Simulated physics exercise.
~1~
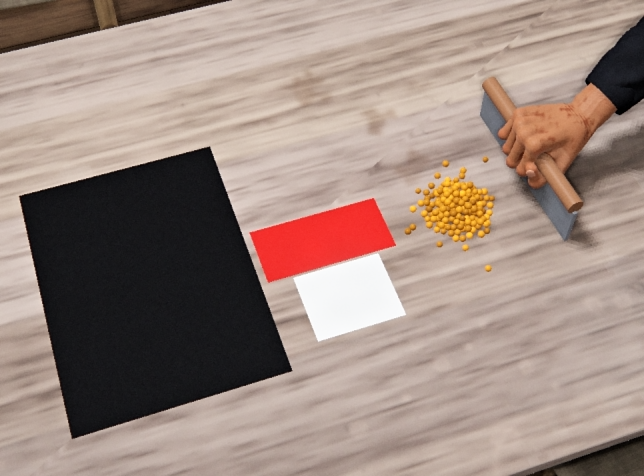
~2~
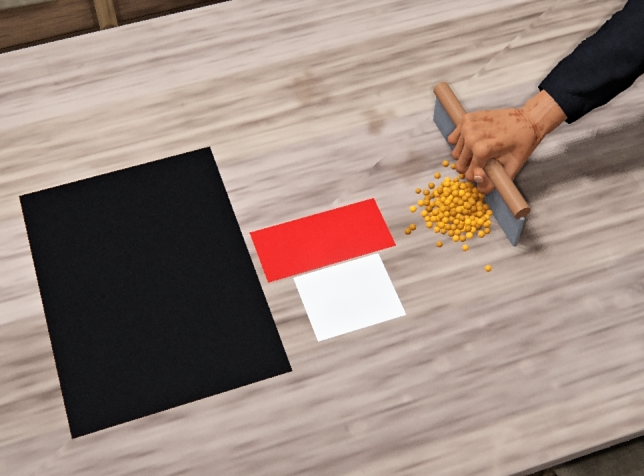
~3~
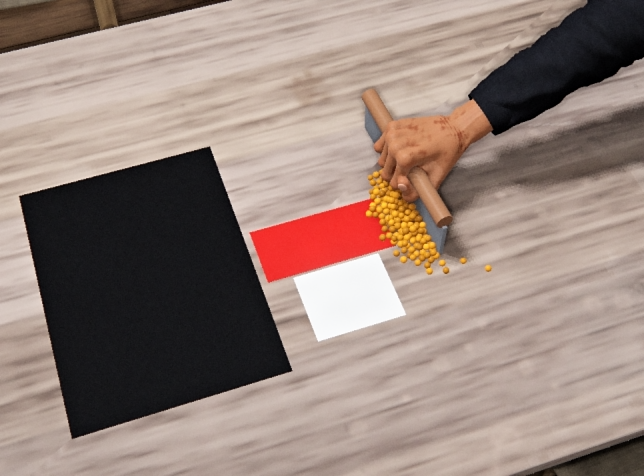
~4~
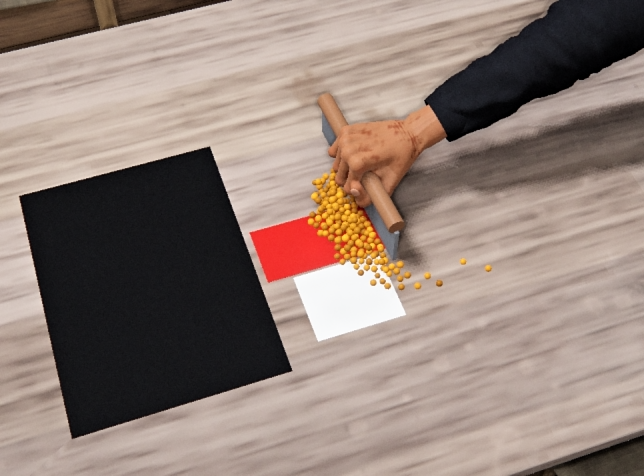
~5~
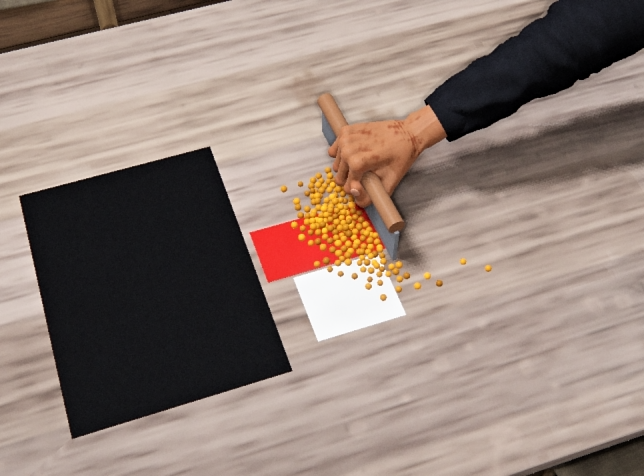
A hand gripping a wooden-handled scraper swept a pile of yellow corn kernels leftward across a pale tabletop and stopped; the kernels spread a little further, ending mostly over the red mat, with some on the white one and none on the black.
